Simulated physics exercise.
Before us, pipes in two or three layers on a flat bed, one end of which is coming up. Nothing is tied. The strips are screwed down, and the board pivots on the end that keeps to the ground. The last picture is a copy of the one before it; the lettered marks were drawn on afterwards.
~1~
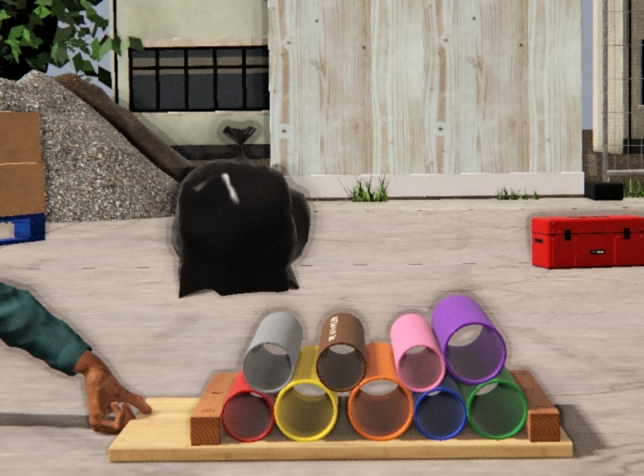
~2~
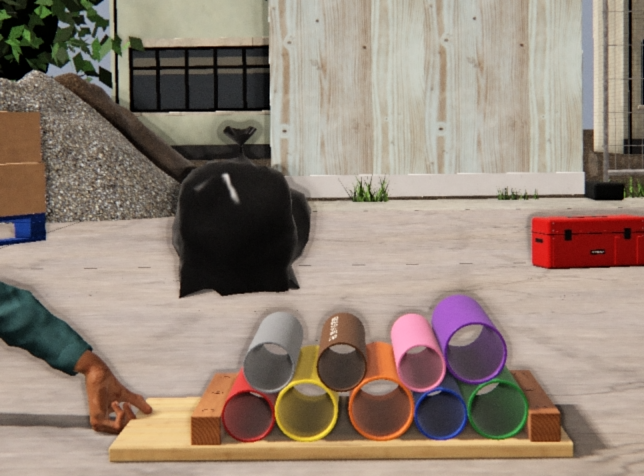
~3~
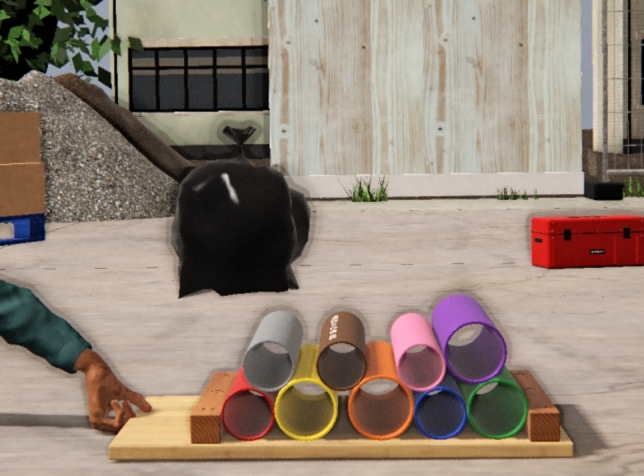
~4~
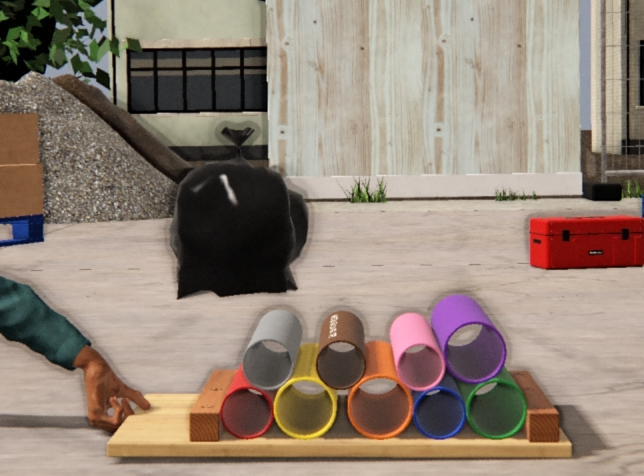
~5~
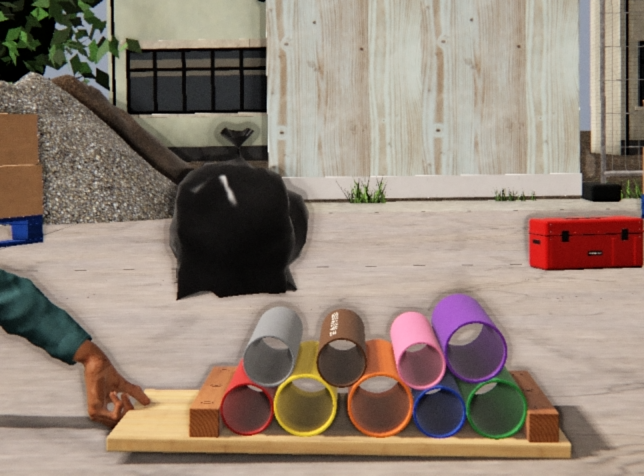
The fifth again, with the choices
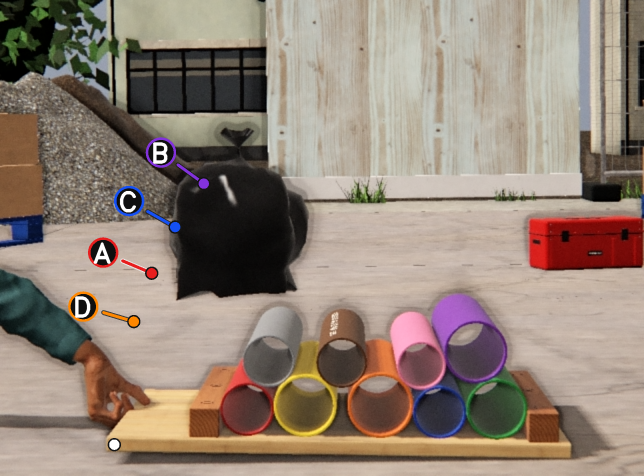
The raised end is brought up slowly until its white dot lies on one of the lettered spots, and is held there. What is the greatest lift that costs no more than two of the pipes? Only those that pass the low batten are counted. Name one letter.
Lift it to C and no more.
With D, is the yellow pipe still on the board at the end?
Yes, with D.
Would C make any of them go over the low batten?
Yes, at C.
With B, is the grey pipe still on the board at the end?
Yes, with B.
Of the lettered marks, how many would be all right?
Three of them.
On the marked copy, A at (152, 273); B at (204, 184); C at (175, 227); D at (134, 322); the white dot at (114, 445).
Following C. Soon after the start, board at 17°.
Later, board at 30°.
In the end, board at 30°, two over the low batten (pink, purple).
As for the rest, A two over the low batten (pink, purple); B three over the low batten (pink, purple, brown); D none over the low batten.
